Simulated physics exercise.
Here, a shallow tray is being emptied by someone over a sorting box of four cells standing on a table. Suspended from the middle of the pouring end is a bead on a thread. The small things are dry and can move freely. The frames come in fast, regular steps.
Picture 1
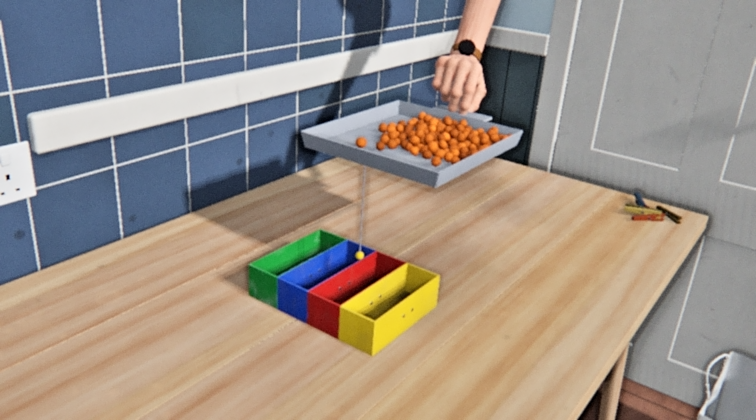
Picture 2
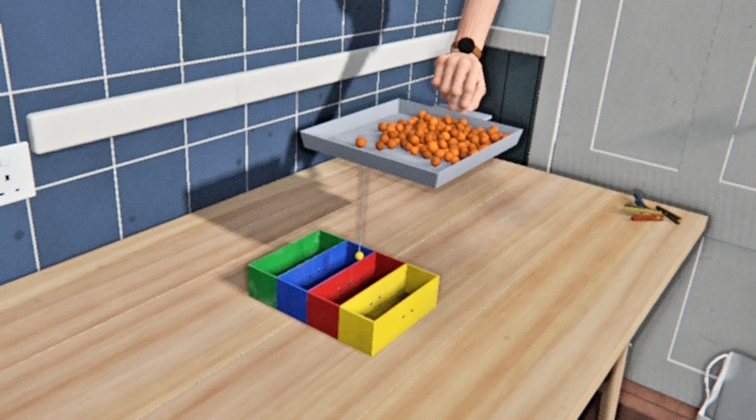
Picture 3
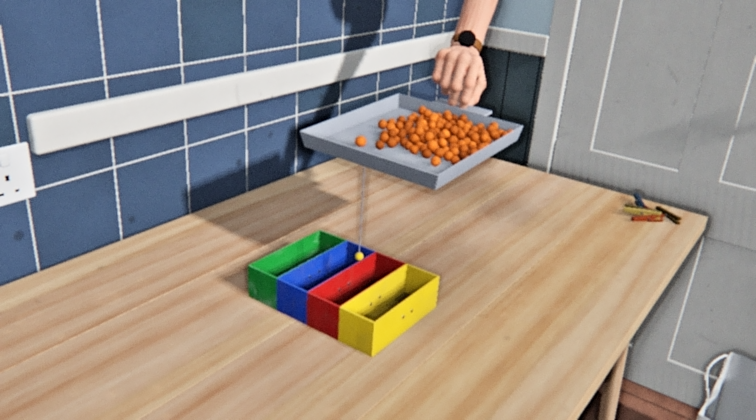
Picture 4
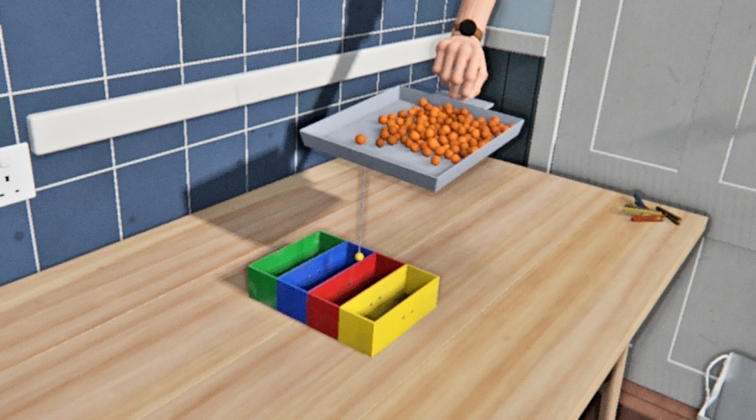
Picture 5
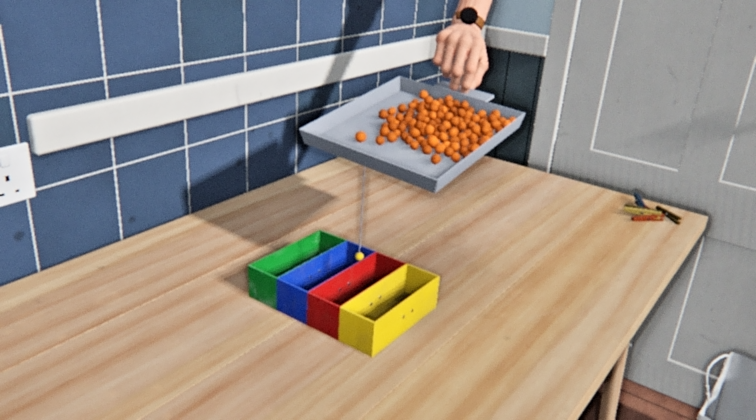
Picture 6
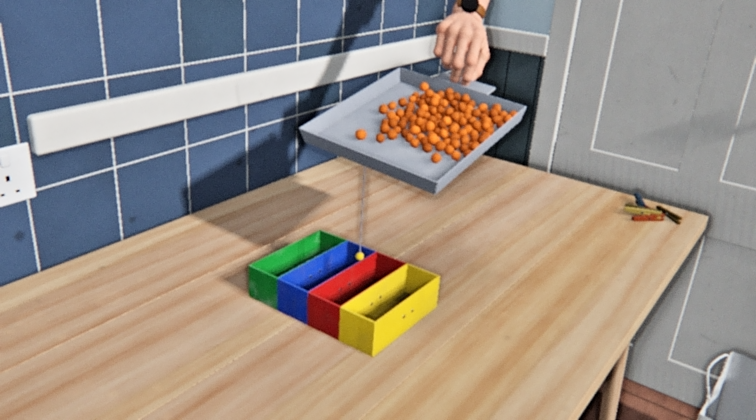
The clip opens on a hand holding a shallow grey tray of small orange balls level above a box with green, blue, red and yellow cells. The hand then slowly raises the tray's far side, tilting it slightly toward its lower right corner, while the balls stay heaped and the hanging yellow bead barely moves.
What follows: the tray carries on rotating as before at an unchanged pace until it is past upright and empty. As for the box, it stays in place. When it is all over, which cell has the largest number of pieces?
The yellow cell.
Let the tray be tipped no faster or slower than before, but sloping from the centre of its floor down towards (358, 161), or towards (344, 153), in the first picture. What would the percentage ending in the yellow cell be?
Well, 10 percent for one and then 0 percent for the other.
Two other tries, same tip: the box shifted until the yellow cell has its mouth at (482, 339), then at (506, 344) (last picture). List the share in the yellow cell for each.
That makes 0 per cent, followed by 0 per cent.
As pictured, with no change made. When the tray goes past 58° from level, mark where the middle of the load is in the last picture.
Somewhere near pixel (424, 137).
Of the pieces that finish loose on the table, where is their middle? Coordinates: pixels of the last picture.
Near (425, 351).
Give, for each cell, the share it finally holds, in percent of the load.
Looks like the green cell ends near 0 %, the blue cell near 0 %, the red cell near 10 %, and the yellow cell near 40 %.
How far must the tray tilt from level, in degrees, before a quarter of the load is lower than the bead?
105° or so.
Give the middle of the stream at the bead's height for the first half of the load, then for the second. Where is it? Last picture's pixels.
I'd say around (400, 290) at first, then around (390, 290).
Just after the last frame, tray tipped steeply; almost all on the tray; just a few in the yellow cell; about a tenth falling or outside the box.
A moment on, tray tipped right over; the larger part on the tray; about a tenth in the yellow cell; about a tenth falling or outside the box.
Further on, tray tipped past a quarter turn; roughly half in the yellow cell; about a tenth in the red cell; just a few in the blue cell; roughly a third falling or outside the box.
When it is over, tray tipped past a quarter turn; roughly half in the yellow cell; about a tenth in the red cell; just a few in the blue cell; not one in the green cell; roughly a third outside the box.
